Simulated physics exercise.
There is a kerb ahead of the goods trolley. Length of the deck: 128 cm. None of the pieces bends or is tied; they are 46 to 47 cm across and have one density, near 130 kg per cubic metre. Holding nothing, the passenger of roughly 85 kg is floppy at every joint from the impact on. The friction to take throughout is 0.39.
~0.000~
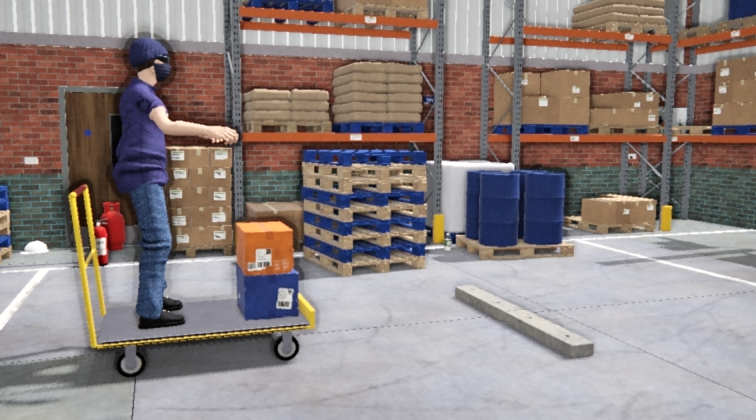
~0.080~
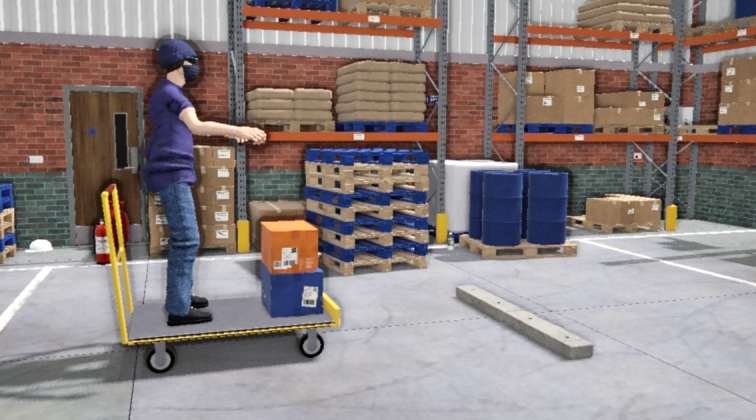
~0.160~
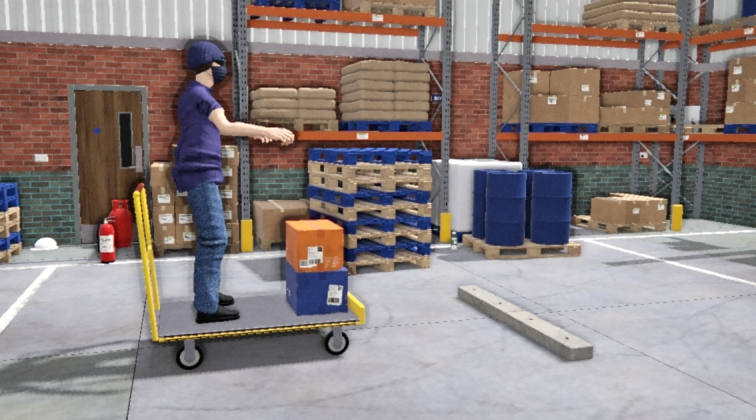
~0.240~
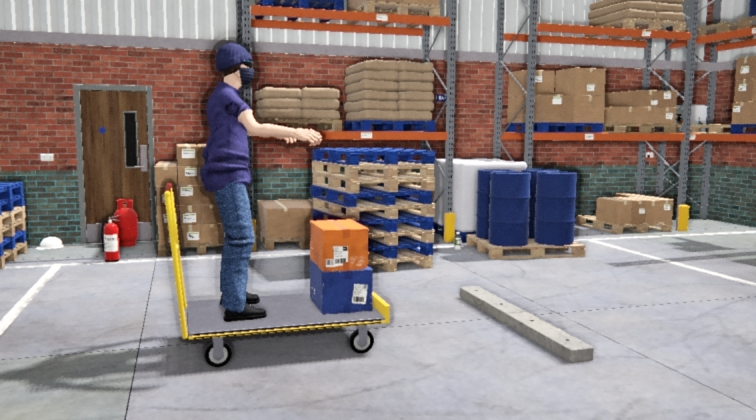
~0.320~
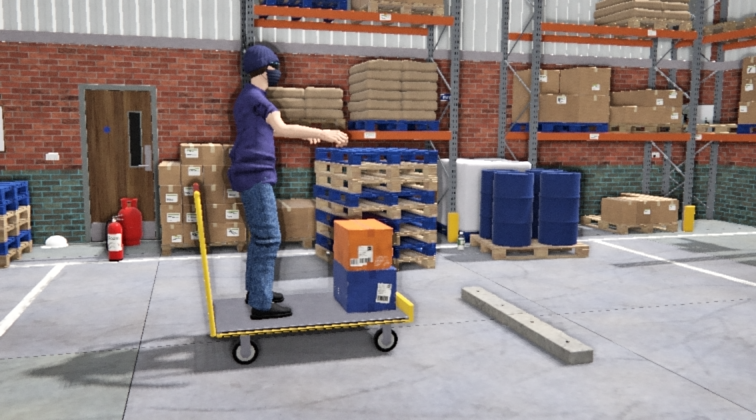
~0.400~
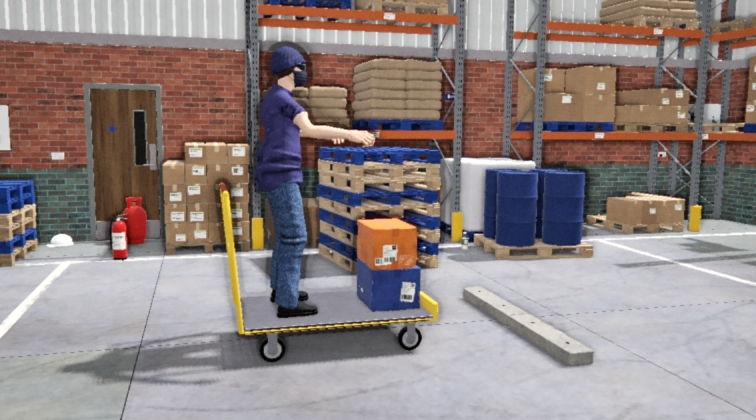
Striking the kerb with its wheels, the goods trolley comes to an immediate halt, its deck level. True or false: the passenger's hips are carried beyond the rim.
True.
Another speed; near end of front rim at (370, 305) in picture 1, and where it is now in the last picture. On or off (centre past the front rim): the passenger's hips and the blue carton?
The hips end up still in place and the blue one ends up still in place.
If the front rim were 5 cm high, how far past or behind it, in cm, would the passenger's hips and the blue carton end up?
So the hips go 50 cm beyond the rim, while the blue one stops 20 cm short of it.
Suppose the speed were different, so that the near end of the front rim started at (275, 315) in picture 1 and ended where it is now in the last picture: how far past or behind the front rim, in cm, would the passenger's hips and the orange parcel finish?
Rest points: Hips at 100 cm past, orange at 250 cm past.
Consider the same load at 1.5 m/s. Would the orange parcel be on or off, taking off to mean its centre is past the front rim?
Result for orange: Not carried.
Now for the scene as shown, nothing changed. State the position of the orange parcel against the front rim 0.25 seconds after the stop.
It's some 20 cm out past the front rim.
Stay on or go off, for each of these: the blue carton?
End result - blue: Stays.
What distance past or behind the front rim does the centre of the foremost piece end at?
Roughly 120 cm beyond the front rim.
Impact comes at 0.77 s.
After 1.32 s the passenger's hips are 18 cm behind the rim, near (500, 201) in the last picture's view.
After 1.77 s the passenger's hips are 20 cm past the rim, near (541, 275) in the last picture's view.
Final state at 4.8 s, past the rim, orange parcel and the passenger's hips; behind it, blue carton.
